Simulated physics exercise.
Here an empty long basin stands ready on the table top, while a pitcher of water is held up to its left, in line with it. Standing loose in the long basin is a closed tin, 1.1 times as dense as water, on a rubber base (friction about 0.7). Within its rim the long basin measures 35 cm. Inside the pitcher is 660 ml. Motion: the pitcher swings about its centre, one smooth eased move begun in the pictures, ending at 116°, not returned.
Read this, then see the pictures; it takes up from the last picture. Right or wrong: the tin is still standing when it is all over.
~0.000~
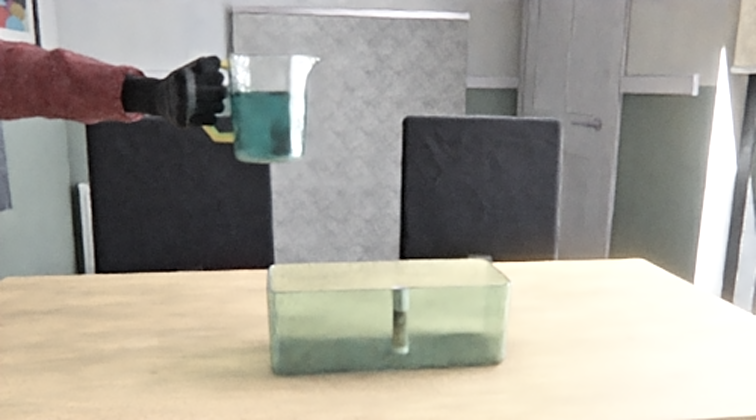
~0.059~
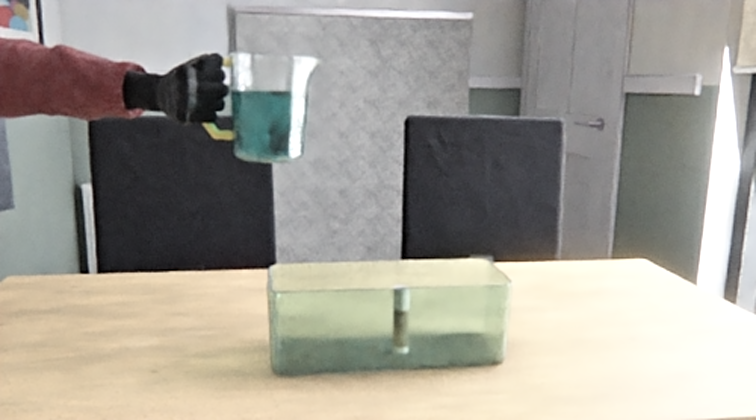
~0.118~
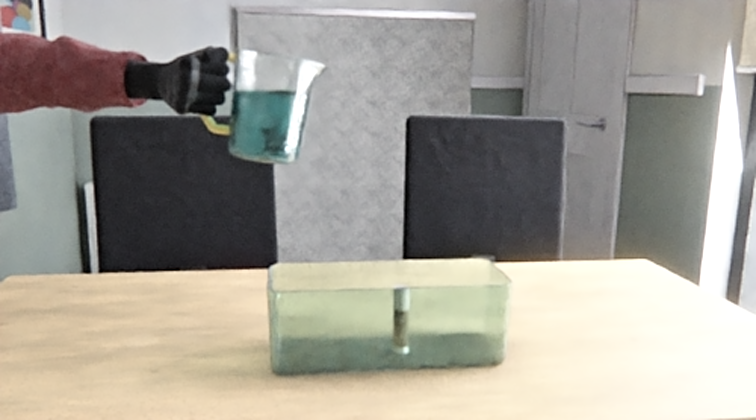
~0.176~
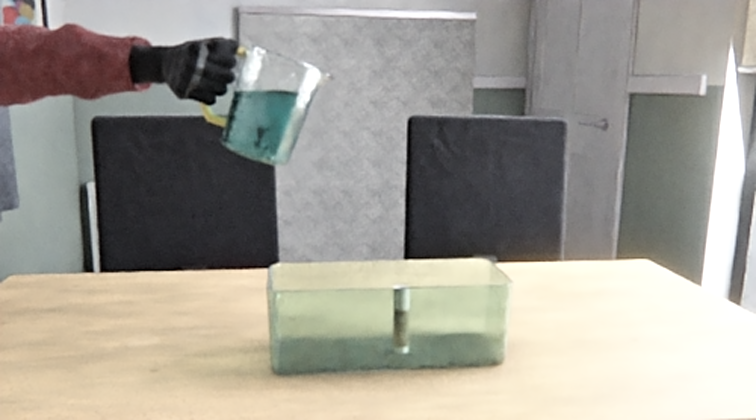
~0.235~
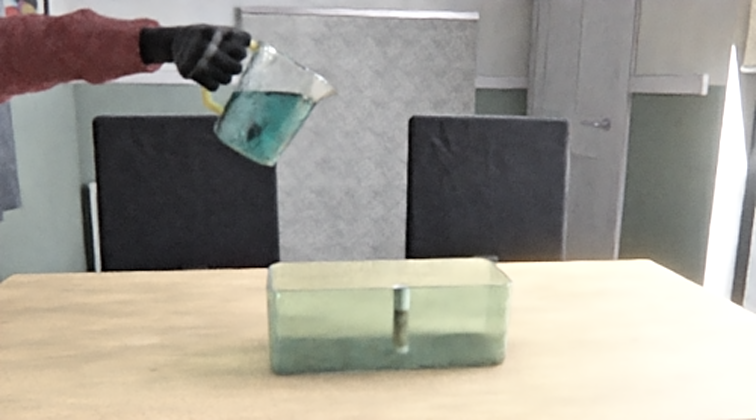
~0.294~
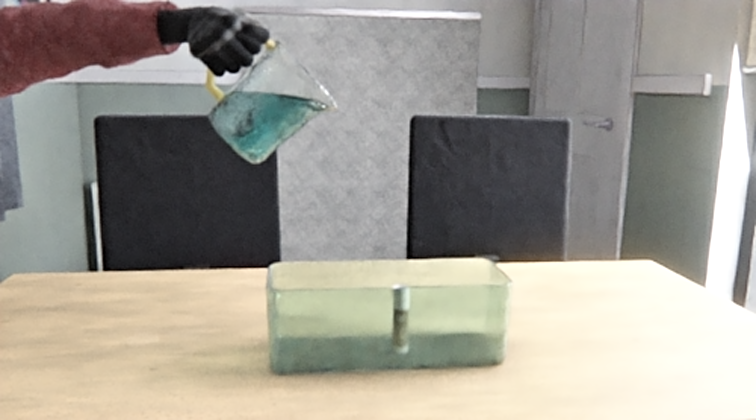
Wrong, it has gone over.
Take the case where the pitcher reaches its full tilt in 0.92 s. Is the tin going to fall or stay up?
Then the tin tumbles.
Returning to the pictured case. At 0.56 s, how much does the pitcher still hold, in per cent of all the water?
Near 56 in a hundred.
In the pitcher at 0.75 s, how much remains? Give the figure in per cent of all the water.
About 8 percent.
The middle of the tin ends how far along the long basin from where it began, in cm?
The tin's middle ends up about 8.5 cm along the basin.
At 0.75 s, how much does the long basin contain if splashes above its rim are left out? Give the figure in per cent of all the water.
Some 64 percent of the total.
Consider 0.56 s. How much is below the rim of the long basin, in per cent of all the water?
About 5%.
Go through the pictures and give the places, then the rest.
In the first frame, it leans 0°; its right rim is at (320, 59); the water meets the walls at (232, 92) and (305, 93); the long basin's rim runs from (269, 279) to (500, 272); the tin's top is at (401, 291).
In the second frame, it leans 2°; its right rim is at (323, 61); the water meets the walls at (233, 91) and (306, 92).
In the third frame, it leans 9°; its right rim is at (328, 67); the water meets the walls at (235, 91) and (308, 93).
In the fourth frame, it leans 19°; its right rim is at (334, 77); the water meets the walls at (236, 93) and (311, 93).
In the fifth frame, it leans 32°; its right rim is at (338, 92); the water meets the walls at (228, 104) and (317, 97).
In the sixth frame, it leans 47°; its right rim is at (339, 110); the water meets the walls at (216, 105) and (328, 102).
After 0.56 s the tilt is 108° and 55 per cent is still to pour; the tin stands where it began.
After 0.75 s the tilt is 116° and 8 per cent is still to pour; the tin leans 6°.
After 0.95 s the tilt is 116° and 0 per cent is still to pour; the tin lies on its side.
After 1.17 s the tilt is 116° and 0 per cent is still to pour; the tin lies on its side.
In the end the tin lies on its side.
